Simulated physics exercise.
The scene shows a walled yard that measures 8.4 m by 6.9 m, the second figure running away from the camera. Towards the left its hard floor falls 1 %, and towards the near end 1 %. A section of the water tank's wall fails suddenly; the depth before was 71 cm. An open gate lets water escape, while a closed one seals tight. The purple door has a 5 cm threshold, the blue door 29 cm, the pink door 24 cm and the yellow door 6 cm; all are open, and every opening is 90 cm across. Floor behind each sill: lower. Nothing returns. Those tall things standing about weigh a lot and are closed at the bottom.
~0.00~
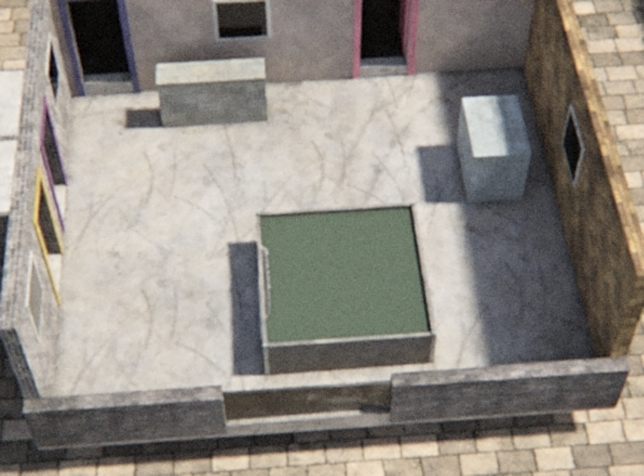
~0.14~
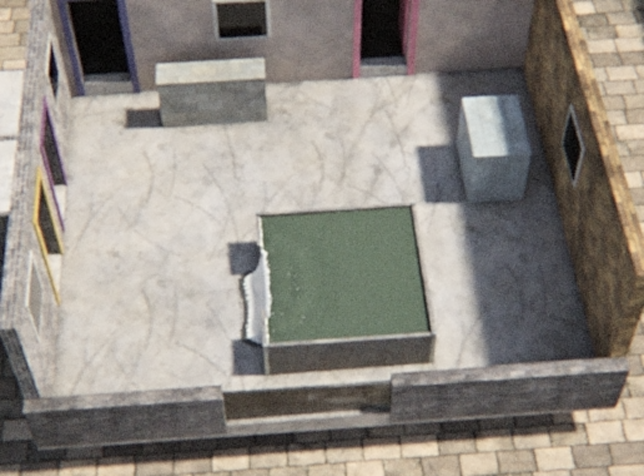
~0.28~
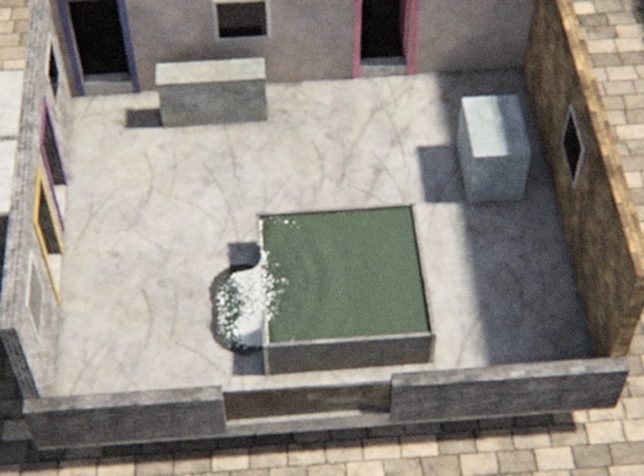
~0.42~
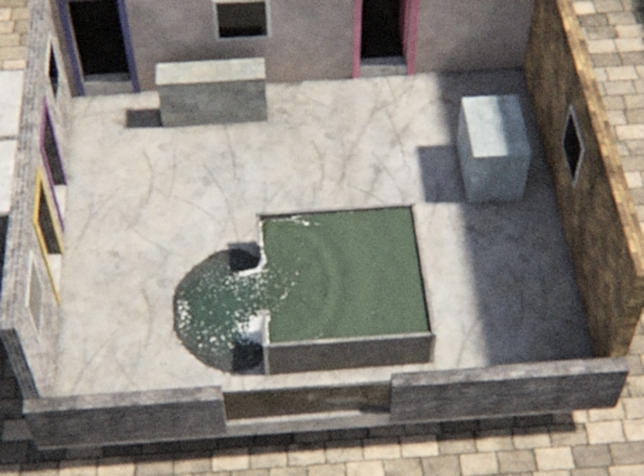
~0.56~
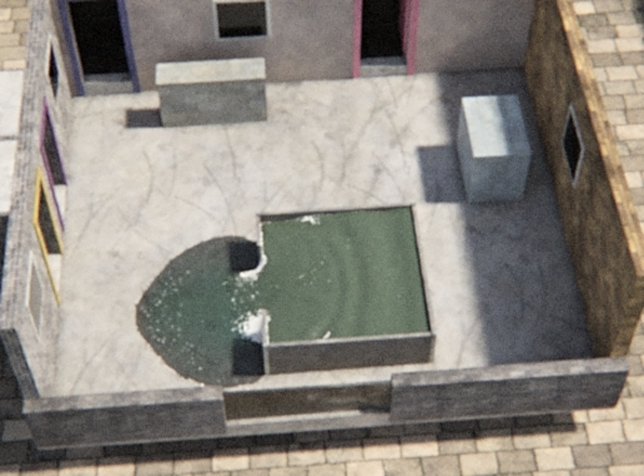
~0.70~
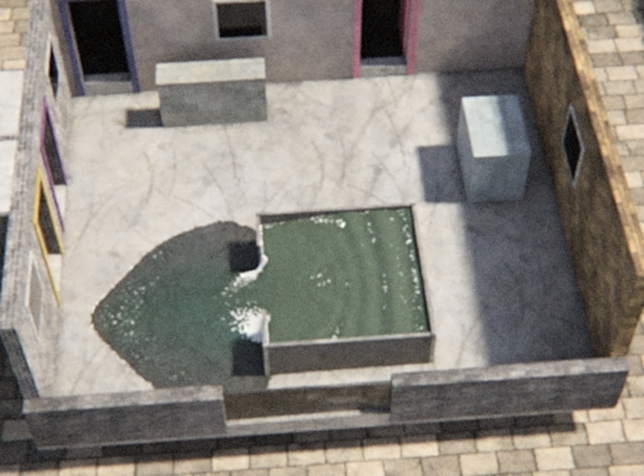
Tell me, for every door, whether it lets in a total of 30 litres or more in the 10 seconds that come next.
For every door: The purple door does; the blue door does not; the pink door does not; the yellow door does.
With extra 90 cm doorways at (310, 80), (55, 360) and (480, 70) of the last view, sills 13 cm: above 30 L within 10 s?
First doorway falls short, second gets there, third falls short.
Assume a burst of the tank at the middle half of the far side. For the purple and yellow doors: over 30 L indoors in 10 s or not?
Here's how it goes: Purple exceeds it, yellow falls short.
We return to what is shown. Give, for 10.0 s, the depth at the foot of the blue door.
Depth: ~ 13.5 cm.
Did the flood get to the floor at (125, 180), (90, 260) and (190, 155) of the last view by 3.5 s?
First spot soaked, second soaked, third bone dry.
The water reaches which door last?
Result: Pink door.
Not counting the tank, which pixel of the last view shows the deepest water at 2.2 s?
Roughly at pixel (52, 424).
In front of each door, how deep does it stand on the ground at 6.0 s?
Readings (cm): Purple = 11; blue = 21; pink = 0; yellow = 21.
After 1.4 s water covers 25 % of the floor and is deepest (46 cm) near (260, 311); purple door not reached, blue door not reached, pink door not reached, yellow door 16 cm at the sill, 23 L in.
After 2.2 s water covers 25 % of the floor and is deepest (48 cm) near (52, 424); purple door 16 cm at the sill, 11 L in, blue door not reached, pink door not reached, yellow door 27 cm at the sill, 143 L in.
After 3.5 s water covers 30 % of the floor and is deepest (30 cm) near (52, 424); purple door 13 cm at the sill, 65 L in, blue door 10 cm at the sill, 0 L in, pink door not reached, yellow door 23 cm at the sill, 327 L in.
After 6.0 s water covers 50 % of the floor and is deepest (26 cm) near (52, 424); purple door 11 cm at the sill, 122 L in, blue door 21 cm at the sill, 0 L in, pink door not reached, yellow door 21 cm at the sill, 546 L in.
After 10.0 s water covers 90 % of the floor and is deepest (17 cm) near (52, 424); purple door 11 cm at the sill, 166 L in, blue door 13 cm at the sill, 0 L in, pink door 2 cm at the sill, 0 L in, yellow door 14 cm at the sill, 731 L in.
